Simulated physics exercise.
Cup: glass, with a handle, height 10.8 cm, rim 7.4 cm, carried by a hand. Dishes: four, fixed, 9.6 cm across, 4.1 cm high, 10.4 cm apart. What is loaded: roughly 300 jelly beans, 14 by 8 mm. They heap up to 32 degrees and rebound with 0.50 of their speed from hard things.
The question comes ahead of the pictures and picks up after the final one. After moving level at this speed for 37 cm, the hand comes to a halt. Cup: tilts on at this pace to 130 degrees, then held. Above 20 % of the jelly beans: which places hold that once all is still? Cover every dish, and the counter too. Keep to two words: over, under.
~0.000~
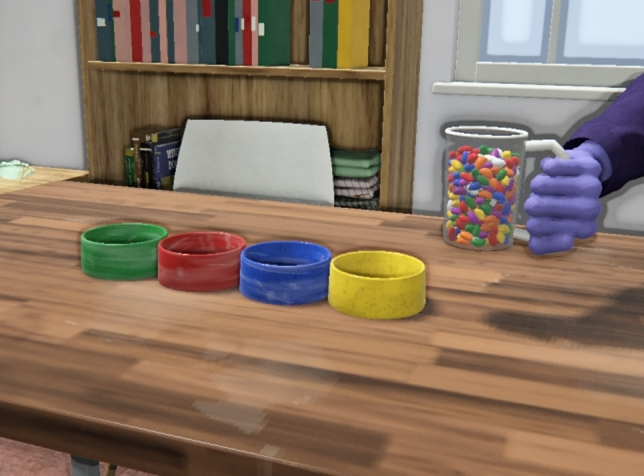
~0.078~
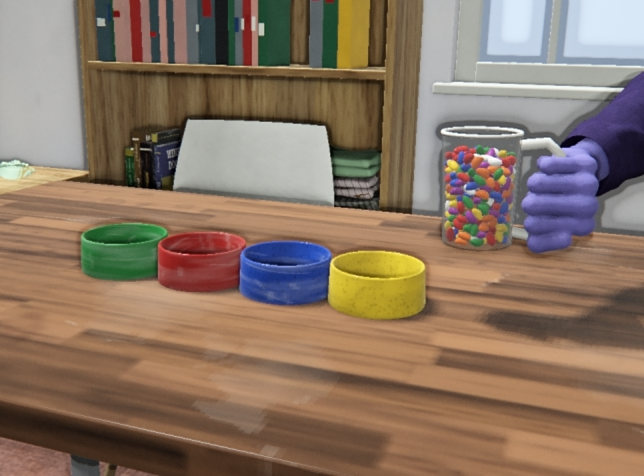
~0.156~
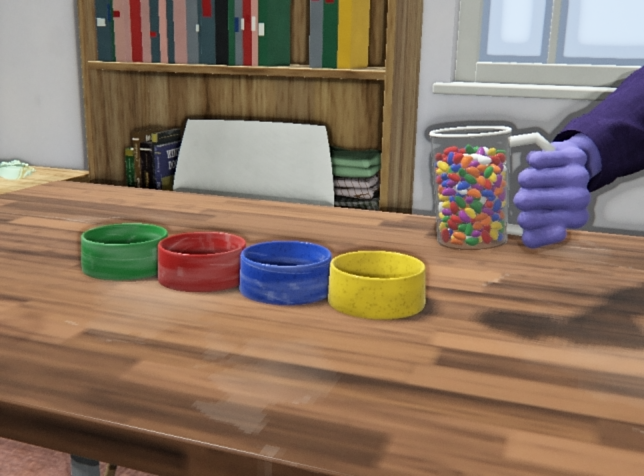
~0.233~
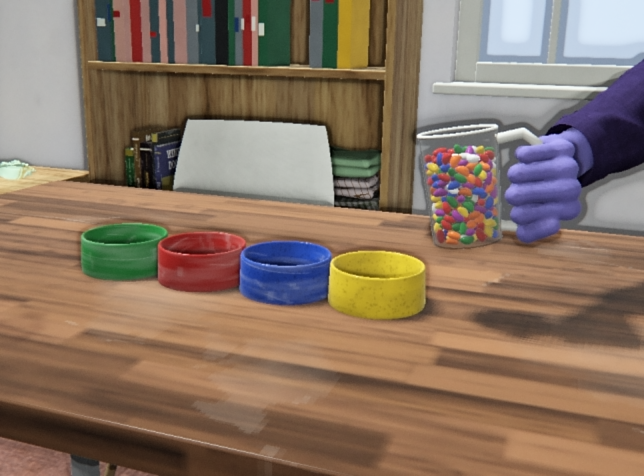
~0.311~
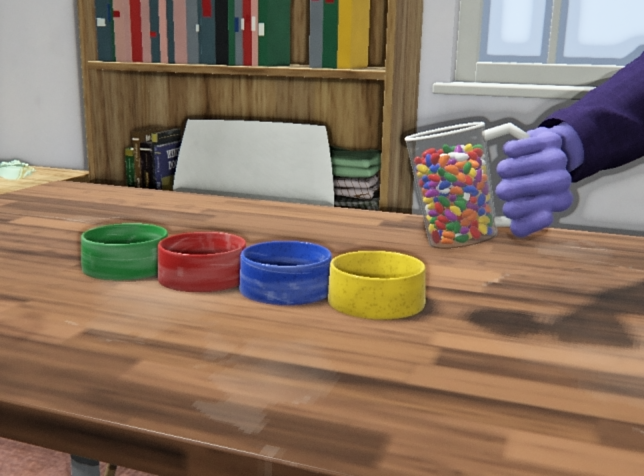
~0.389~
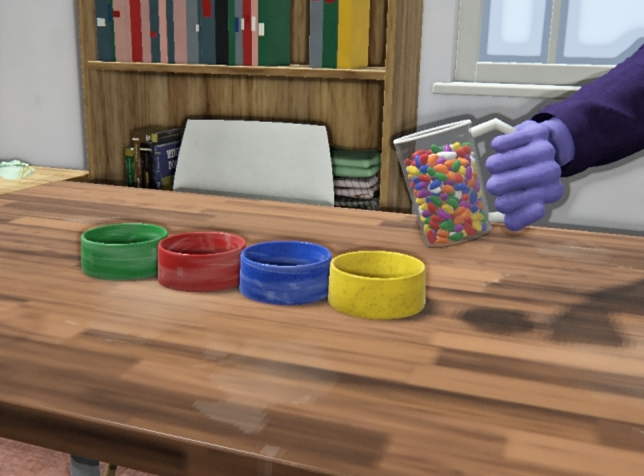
Red dish: Over, blue dish: Under, green dish: Under, yellow dish: Under, counter: Under.
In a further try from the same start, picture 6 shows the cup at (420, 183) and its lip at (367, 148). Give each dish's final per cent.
Dish by dish: Red 50 per cent, blue 0 per cent, green 30 per cent, yellow 0 per cent.
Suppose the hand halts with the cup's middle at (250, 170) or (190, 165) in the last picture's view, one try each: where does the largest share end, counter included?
Top receivers, in order: Red and red.
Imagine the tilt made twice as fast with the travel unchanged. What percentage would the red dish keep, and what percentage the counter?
Red: 0, counter: 0.
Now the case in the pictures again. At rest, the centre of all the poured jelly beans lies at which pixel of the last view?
My guess is close to (198, 255).
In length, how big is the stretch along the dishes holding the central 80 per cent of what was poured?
That stretch measures near 6 centimetres.
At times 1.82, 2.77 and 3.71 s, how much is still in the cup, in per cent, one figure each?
It goes roughly like this: 95, 0, 0 per cent.
After 1.82 s, tilt 96 degrees; cup holds 95 %.
After 2.77 s, tilt 130 degrees; cup holds 0 %, red 95 %.
After 3.71 s, tilt 130 degrees; cup holds 0 %, red 95 %.
At rest (4.0 s), red 95 %, blue 0 %, green 0 %, yellow 0 %, counter 5 %.
